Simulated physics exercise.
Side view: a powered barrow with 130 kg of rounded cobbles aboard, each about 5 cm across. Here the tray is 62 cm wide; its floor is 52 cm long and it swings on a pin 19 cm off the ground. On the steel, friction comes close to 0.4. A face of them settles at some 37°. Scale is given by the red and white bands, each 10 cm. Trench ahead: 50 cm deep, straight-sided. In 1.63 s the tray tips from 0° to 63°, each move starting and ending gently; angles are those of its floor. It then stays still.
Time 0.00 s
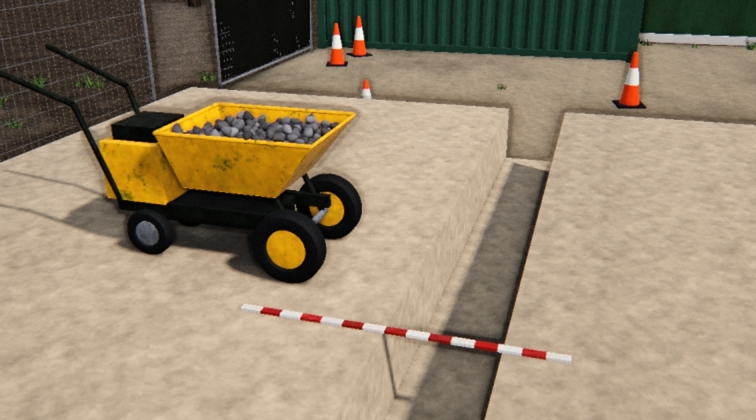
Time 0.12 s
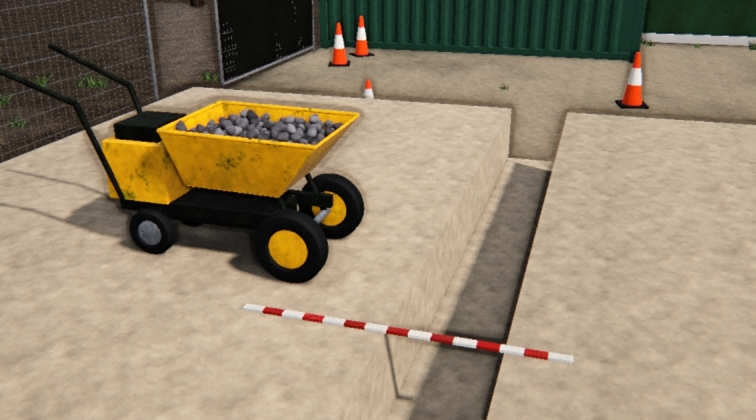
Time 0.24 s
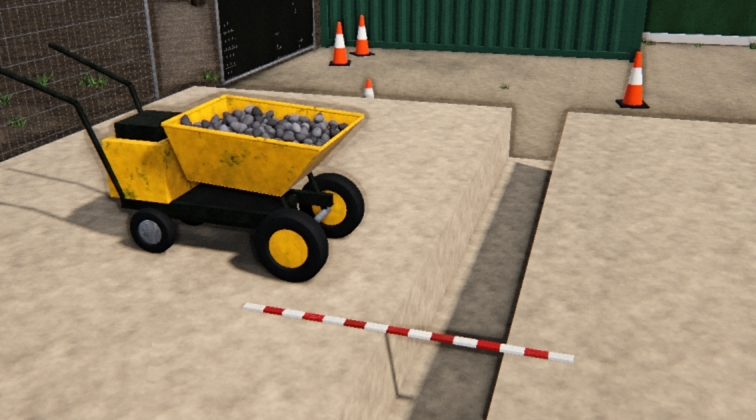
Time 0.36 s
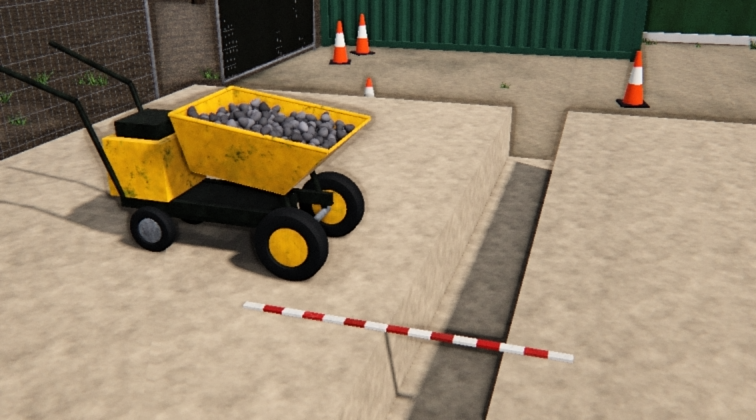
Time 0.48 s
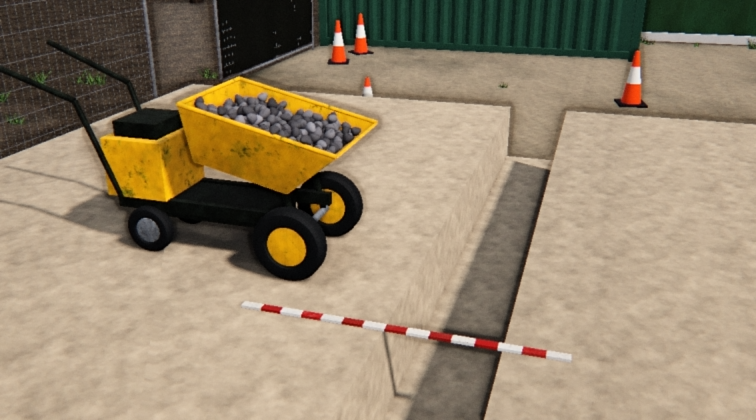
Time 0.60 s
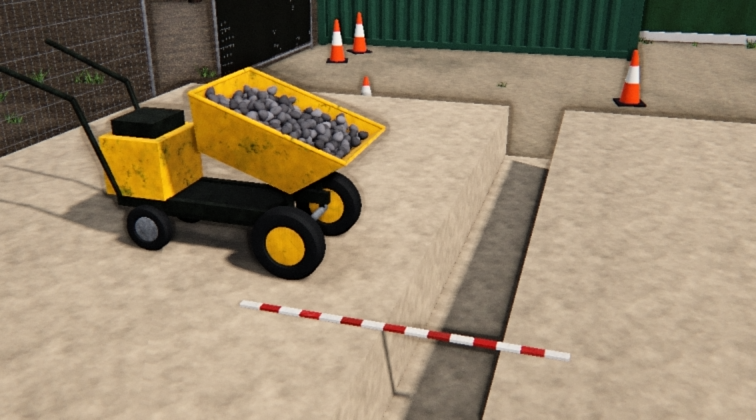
The yellow tray of a small powered barrow, heaped with rounded grey stones, tilts slowly forward to the right, its rear rising and front lip dipping while the wheels stay put. The barrow stands on the left, with black handles, beside a straight-sided trench and a red-and-white pole. Seen from the side and slightly above, the sandy yard has orange cones and a green corrugated wall behind, the view barely shifting.
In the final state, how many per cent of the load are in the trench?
About 91 per cent are in the trench in the final state.
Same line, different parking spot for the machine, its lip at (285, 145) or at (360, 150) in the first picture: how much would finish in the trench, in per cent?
First place roughly 70%, second roughly 80%.
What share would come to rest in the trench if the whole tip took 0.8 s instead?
Expected share: Around 90%.
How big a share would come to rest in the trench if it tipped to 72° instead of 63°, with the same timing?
In that case some 100 per cent.
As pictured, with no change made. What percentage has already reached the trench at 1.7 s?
About 30 per cent by then.
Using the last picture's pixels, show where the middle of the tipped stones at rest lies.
(462, 349).
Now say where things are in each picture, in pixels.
The first picture shows lip at (311, 147), floor tilted 0°, highest stones at (264, 122).
The second picture shows lip at (315, 148), floor tilted 1°, highest stones at (268, 121); the stones move at 0.1 m/s on average.
In the third picture, the tray is at 4°, its lip at (320, 149); the top of the load is at (246, 117); the stones move at 0.3 m/s on average.
The fourth picture shows lip at (328, 152), floor tilted 8°, highest stones at (250, 111); the stones move at 0.4 m/s on average.
The fifth picture shows lip at (336, 157), floor tilted 13°, highest stones at (252, 104); the stones move at 0.4 m/s on average.
In the sixth picture, the tray is at 19°, its lip at (346, 164); the top of the load is at (259, 96); the stones move at 0.5 m/s on average.
After 1.2 s the floor is at 53°; 100 % in the tray; the foremost stones are at (402, 191).
After 1.7 s the floor is at 63°; 69 % in the tray, 1 % short of the trench, 31 % in the trench; the foremost stones are at (498, 357).
After 2.1 s the floor is at 63°; 43 % in the tray, 57 % in the trench; the foremost stones are at (505, 369).
After 4.0 s the floor is at 63°; 9 % in the tray, 91 % in the trench; the foremost stones are at (501, 386).
